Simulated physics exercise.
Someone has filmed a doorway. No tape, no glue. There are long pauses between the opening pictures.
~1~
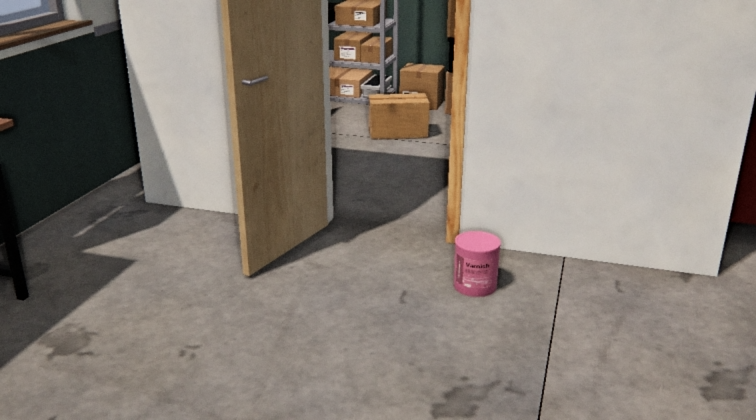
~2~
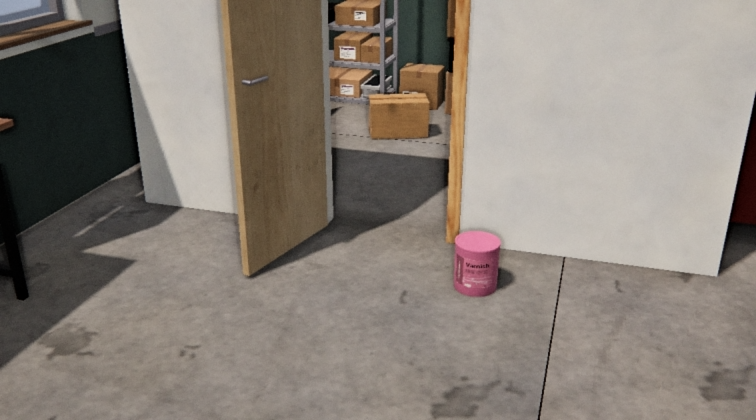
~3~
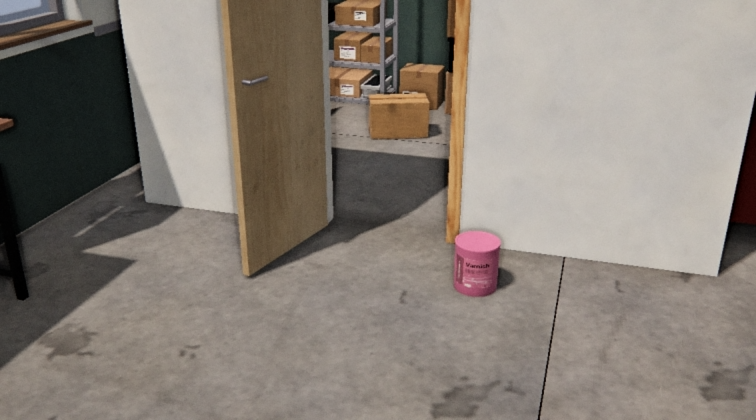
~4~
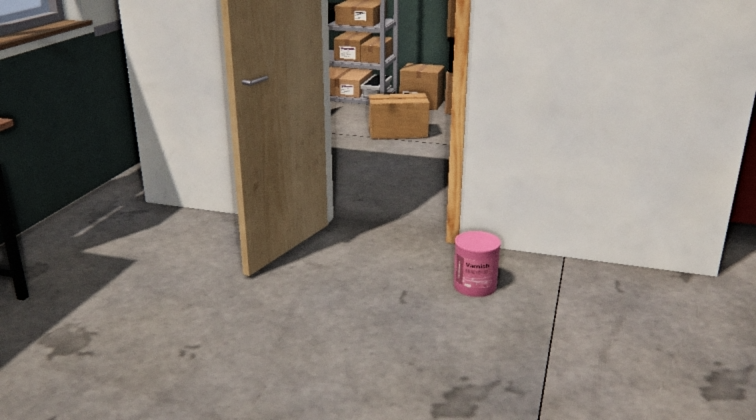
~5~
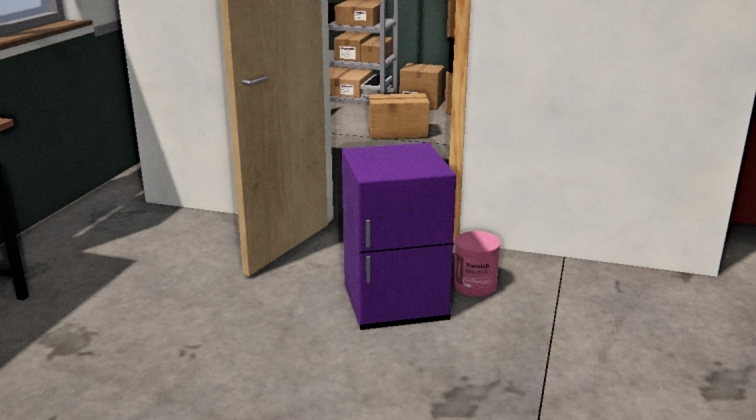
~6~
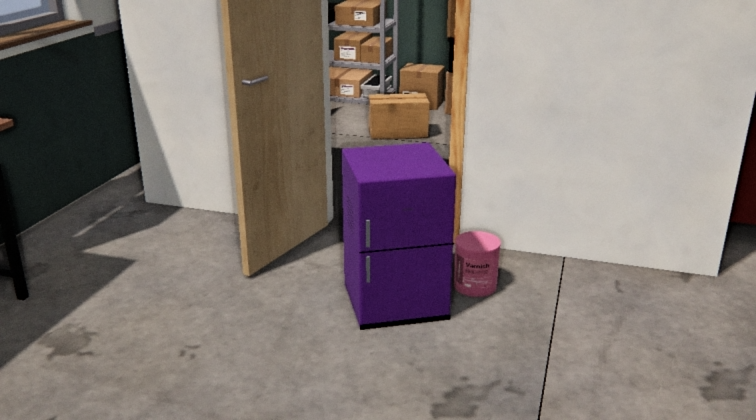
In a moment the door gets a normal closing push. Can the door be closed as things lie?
Outcome: The door is blocked.
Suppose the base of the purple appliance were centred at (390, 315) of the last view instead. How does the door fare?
Then it shuts.
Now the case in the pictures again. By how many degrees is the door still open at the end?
Some 65° open.
Then, 0.40 s later than the last frame, door 97° open.
Then, 0.70 s later than the last frame, door 83° open.
Then, 0.90 s later than the last frame, door 74° open.
Then, 1.10 s later than the last frame, door 63° open.
When it is over, door 63° open; both as before. End places, in pixels of the last picture, purple appliance near (396, 234).
